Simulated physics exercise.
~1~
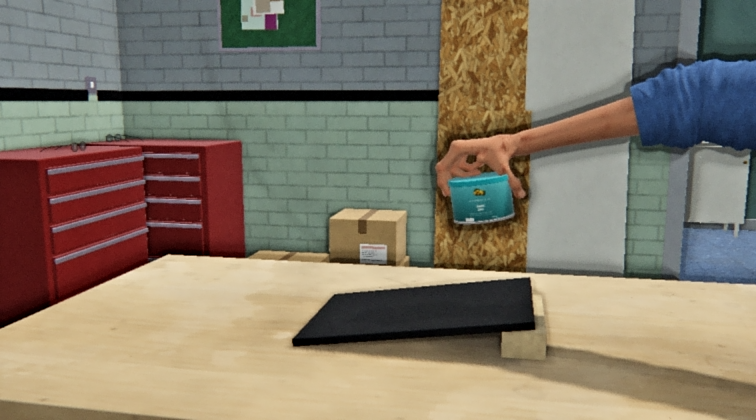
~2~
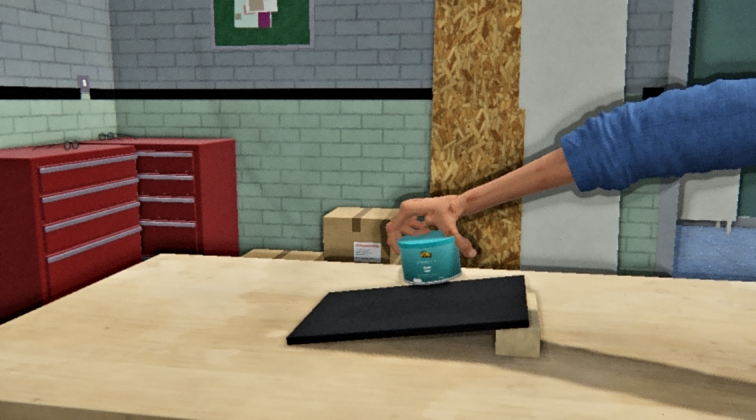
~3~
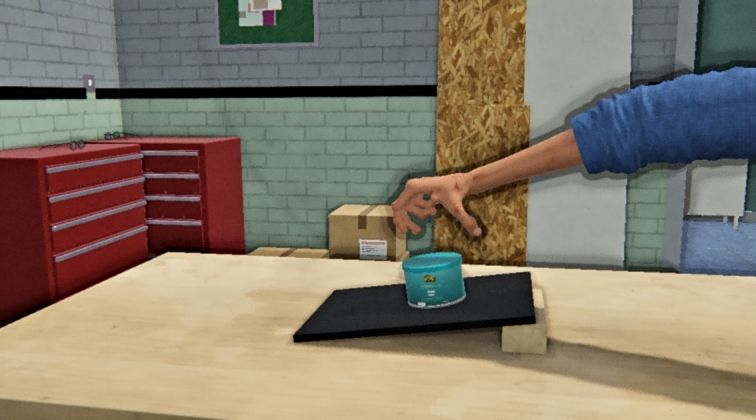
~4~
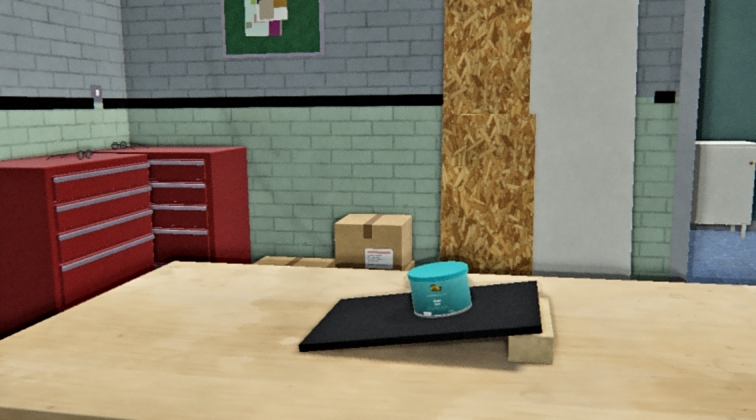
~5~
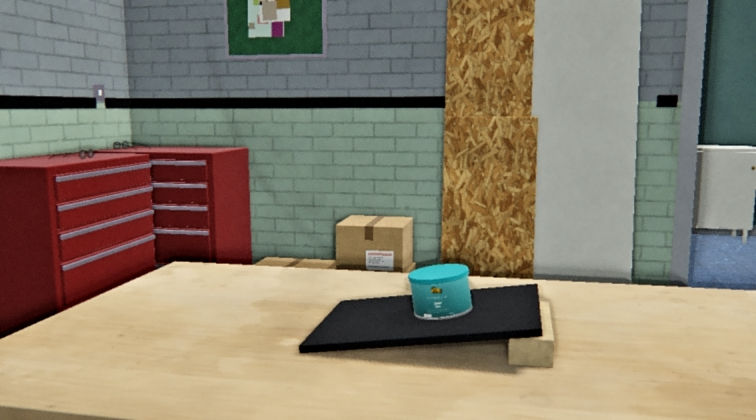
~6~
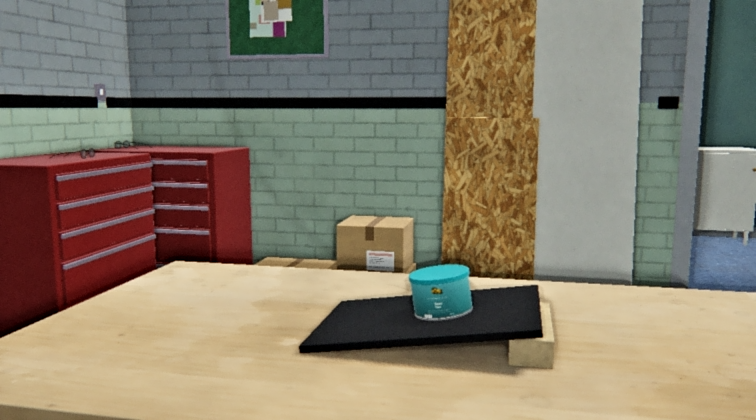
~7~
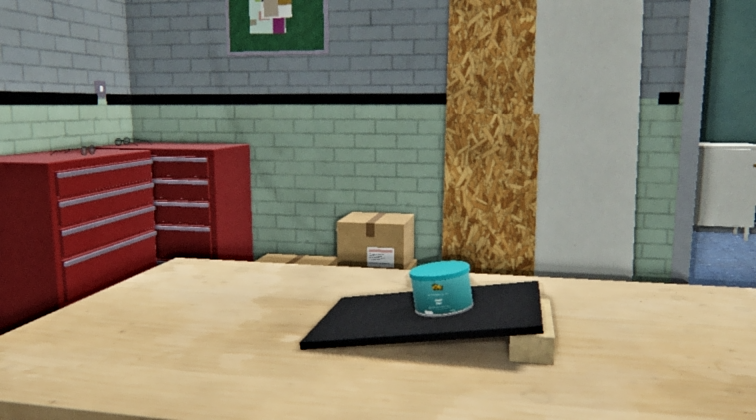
An arm in a blue sleeve reaches in from the right, holding a turquoise tub above a pale wooden table in a workshop, seen from the front by a slightly swaying camera. On the table lies a black board, its right end propped on a small wooden block, with red drawer cabinets at the left and a cardboard box behind. The hand moves the tub left and down and sets it on the sloping board. The fingers let go, and the hand draws back out of view. The tub stays where it was placed, resting still on the slope.
